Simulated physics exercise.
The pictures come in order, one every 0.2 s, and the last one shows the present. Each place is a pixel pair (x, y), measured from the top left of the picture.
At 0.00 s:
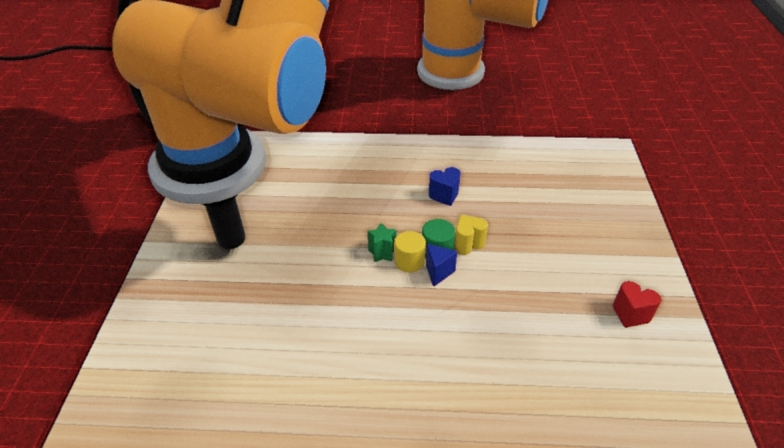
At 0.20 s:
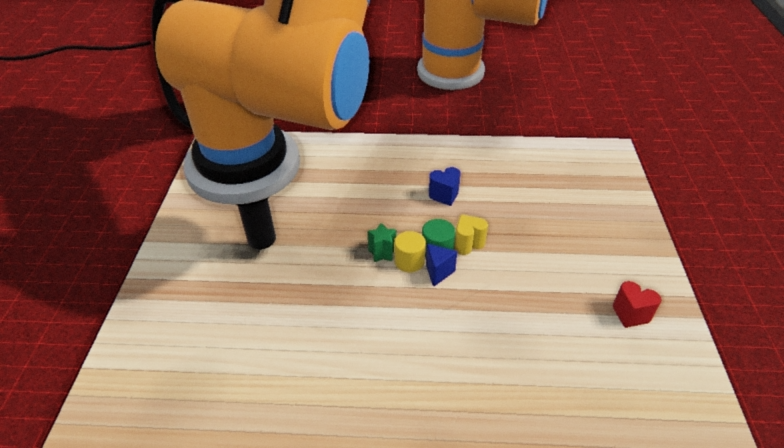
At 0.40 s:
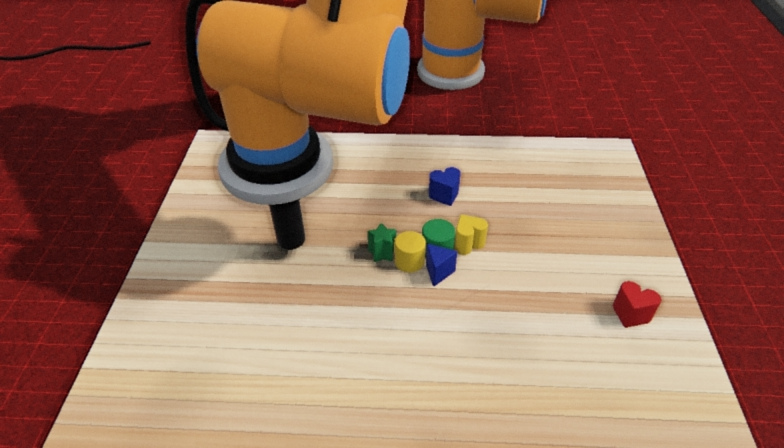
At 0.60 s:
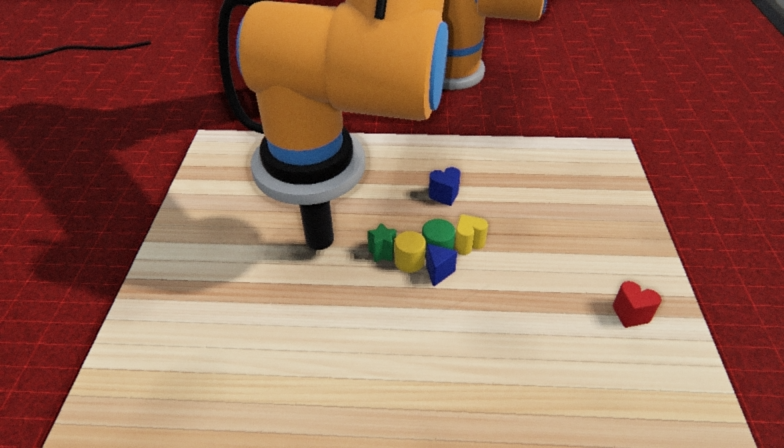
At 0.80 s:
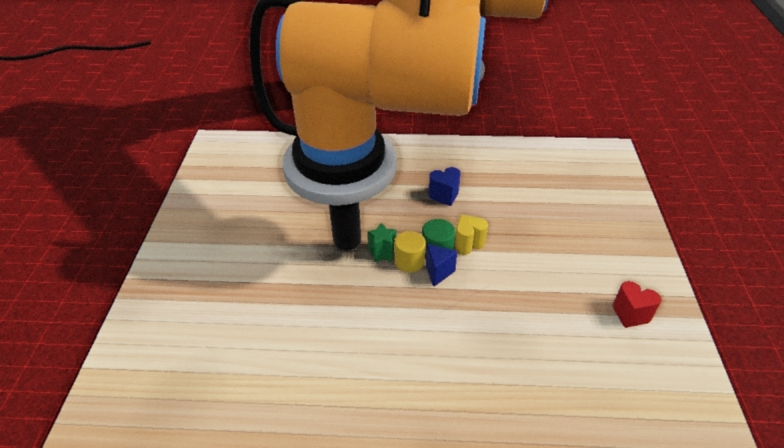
Orange robot arm moving its black rod steadily right across a wooden board, nearing a still cluster of small coloured blocks.
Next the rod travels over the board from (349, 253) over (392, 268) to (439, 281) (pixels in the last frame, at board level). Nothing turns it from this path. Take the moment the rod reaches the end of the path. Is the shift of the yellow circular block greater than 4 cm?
The answer is yes.
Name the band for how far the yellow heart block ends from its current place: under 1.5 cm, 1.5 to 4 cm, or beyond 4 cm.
Shift of 1.5 to 4 cm.
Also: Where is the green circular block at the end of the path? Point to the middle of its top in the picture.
By then it is at (459, 225).
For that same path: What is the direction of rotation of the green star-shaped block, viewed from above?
From above, the green star-shaped block will be seen to turn anti-clockwise.
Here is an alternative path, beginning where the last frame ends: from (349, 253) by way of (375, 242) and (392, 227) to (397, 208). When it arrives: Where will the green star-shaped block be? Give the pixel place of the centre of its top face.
It will end up at (407, 226).
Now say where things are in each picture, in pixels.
The first frame shows tip of the rod at (232, 241), middles of tops, green star-shaped block at (382, 233), yellow circular block at (410, 241), green circular block at (439, 229), blue triangular piece at (440, 253), yellow heart block at (471, 224).
The second frame shows rod at (262, 241), nothing pushed.
The third frame shows rod at (292, 241), nothing pushed.
The fourth frame shows rod at (320, 241), nothing pushed.
The fifth frame shows rod at (347, 242), green star-shaped block at (382, 233), yellow circular block at (410, 241), green circular block at (439, 229), blue triangular piece at (440, 253), yellow heart block at (471, 224).
What follows on the original path. One third of the way, rod at (377, 252); green star-shaped block at (401, 238); yellow circular block at (426, 243); green circular block at (449, 227); blue triangular piece at (448, 256), turned 35° clockwise; yellow heart block at (479, 221).
Two thirds of the way, rod at (408, 262); green star-shaped block at (431, 245); yellow circular block at (458, 248); green circular block at (459, 225); blue triangular piece at (473, 266), turned 80° clockwise; yellow heart block at (488, 217).
At the end, rod at (440, 270); green star-shaped block at (458, 248), turned 20° anticlockwise; yellow circular block at (485, 245); green circular block at (459, 225); blue triangular piece at (476, 267), turned 90° clockwise; yellow heart block at (488, 217).
